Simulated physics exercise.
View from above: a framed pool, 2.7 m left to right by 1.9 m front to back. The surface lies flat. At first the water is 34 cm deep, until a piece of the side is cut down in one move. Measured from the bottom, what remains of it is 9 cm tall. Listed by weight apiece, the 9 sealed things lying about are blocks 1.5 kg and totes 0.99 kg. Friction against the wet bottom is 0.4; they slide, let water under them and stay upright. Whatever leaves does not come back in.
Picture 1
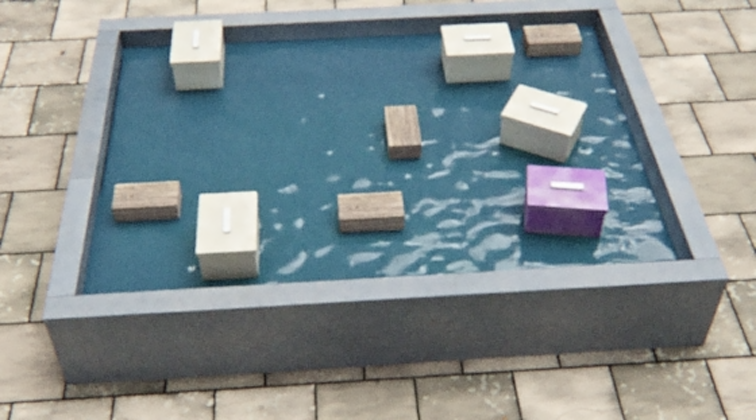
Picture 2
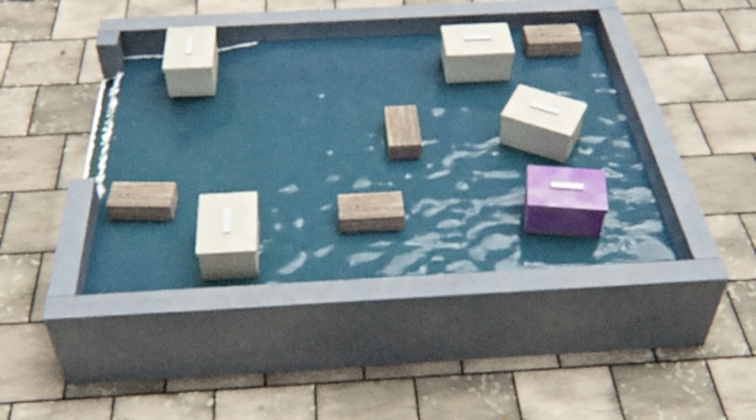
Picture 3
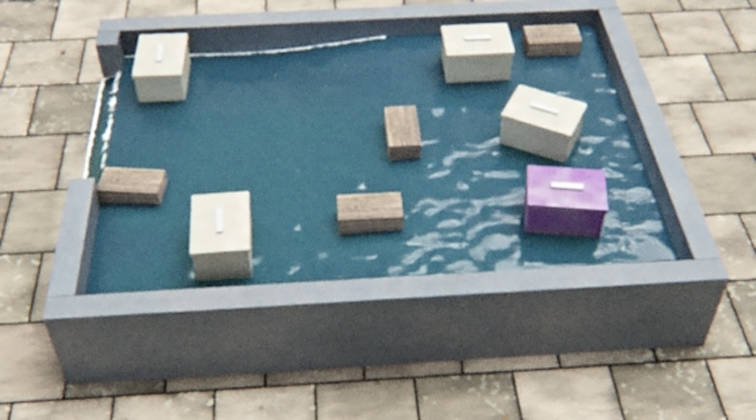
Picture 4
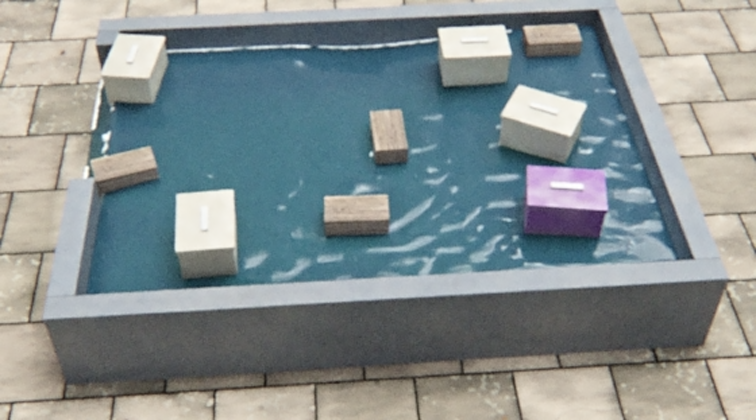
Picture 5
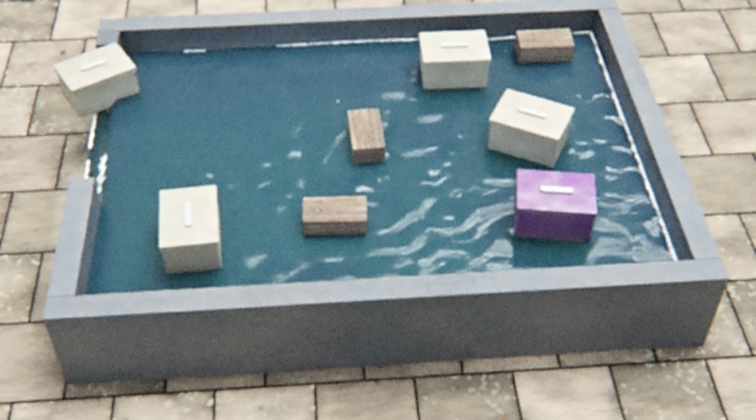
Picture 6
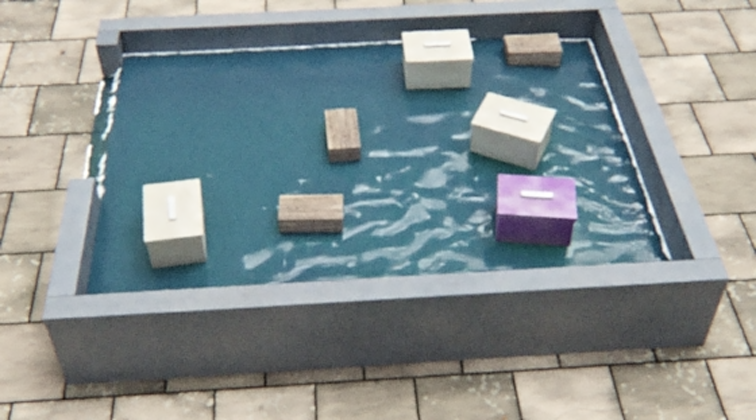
In a framed pool, a gap opens on the left wall and floating boxes and blocks drift left, some leaving through it.
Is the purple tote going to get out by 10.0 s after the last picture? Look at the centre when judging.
It is shut in.
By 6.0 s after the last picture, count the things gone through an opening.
Total: 3.
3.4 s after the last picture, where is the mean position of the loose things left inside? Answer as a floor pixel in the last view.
(388, 176).
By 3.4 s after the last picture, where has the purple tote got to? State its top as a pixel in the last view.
It should be close to pixel (504, 209).
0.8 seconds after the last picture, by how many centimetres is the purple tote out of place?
About 20 cm out of place.
Then, 0.8 s after the last picture the purple tote is near (527, 203), 0.2 m from its start, afloat; 2 of 9 are out; 7 afloat.
Then, 3.4 s after the last picture the purple tote is near (504, 209), 0.3 m from its start, afloat; 3 of 9 are out; 6 afloat.
Then, 6.0 s after the last picture the purple tote is near (493, 211), 0.3 m from its start, afloat; 3 of 9 are out; 6 afloat.
Then, 10.0 s after the last picture the purple tote is near (457, 213), 0.5 m from its start, afloat; 5 of 9 are out; 4 afloat.
